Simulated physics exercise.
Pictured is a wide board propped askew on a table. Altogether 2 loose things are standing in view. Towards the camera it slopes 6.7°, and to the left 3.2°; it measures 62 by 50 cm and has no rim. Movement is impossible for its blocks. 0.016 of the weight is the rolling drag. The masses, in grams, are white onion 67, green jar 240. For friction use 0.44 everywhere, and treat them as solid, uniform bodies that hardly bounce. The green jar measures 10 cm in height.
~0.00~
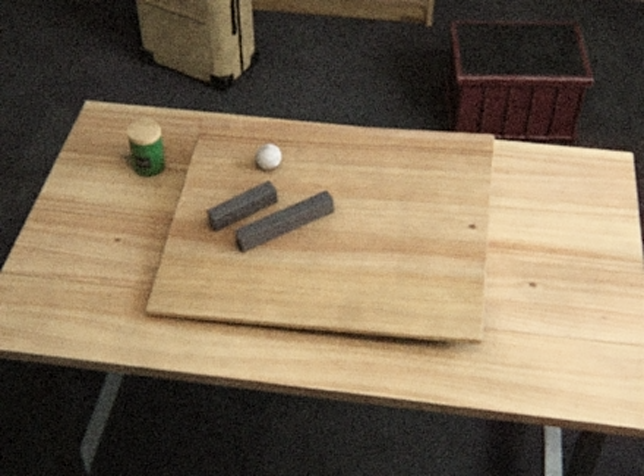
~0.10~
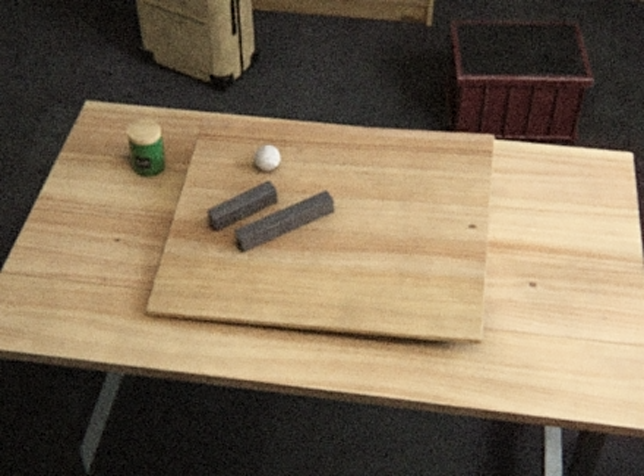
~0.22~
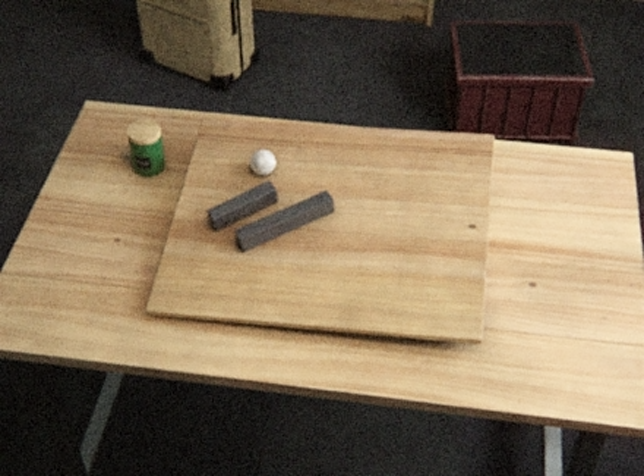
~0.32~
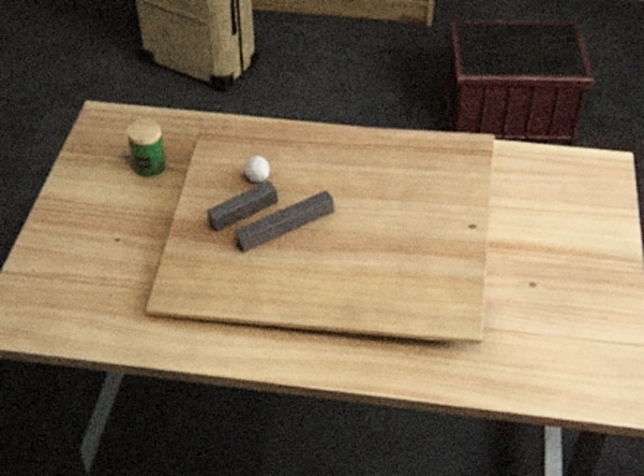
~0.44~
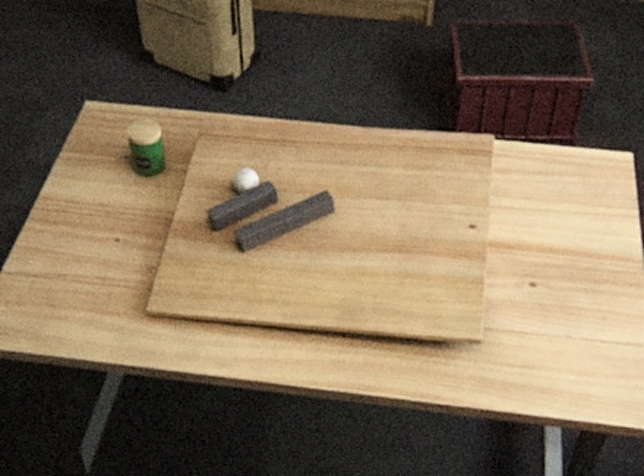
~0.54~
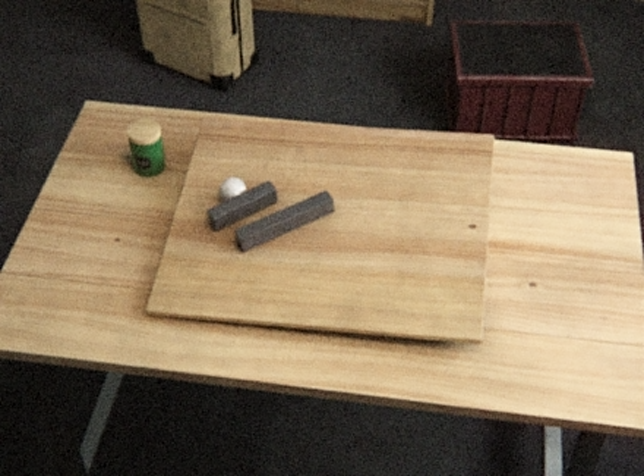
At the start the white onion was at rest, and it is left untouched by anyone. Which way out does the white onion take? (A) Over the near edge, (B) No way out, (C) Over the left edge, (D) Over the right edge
The answer is C.
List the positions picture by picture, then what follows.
In the first frame, 38 cm of board to the near edge; white onion (268, 156); green jar (147, 148).
In the second frame, 37 cm of board to the near edge; white onion (267, 158); green jar (147, 148).
In the third frame, 36 cm of board to the near edge; white onion (262, 163); green jar (147, 148).
In the fourth frame, 34 cm of board to the near edge; white onion (256, 170); green jar (147, 148).
In the fifth frame, 31 cm of board to the near edge; green jar (147, 148).
In the sixth frame, 28 cm of board to the near edge; green jar (147, 148).
After 0.84 s, 20 cm of board to the near edge; white onion near (177, 219).
After 1.04 s, it has gone over the left edge; white onion near (130, 258).
In the end (1.3 s), it has gone over the left edge; green jar under 8 cm from the start.
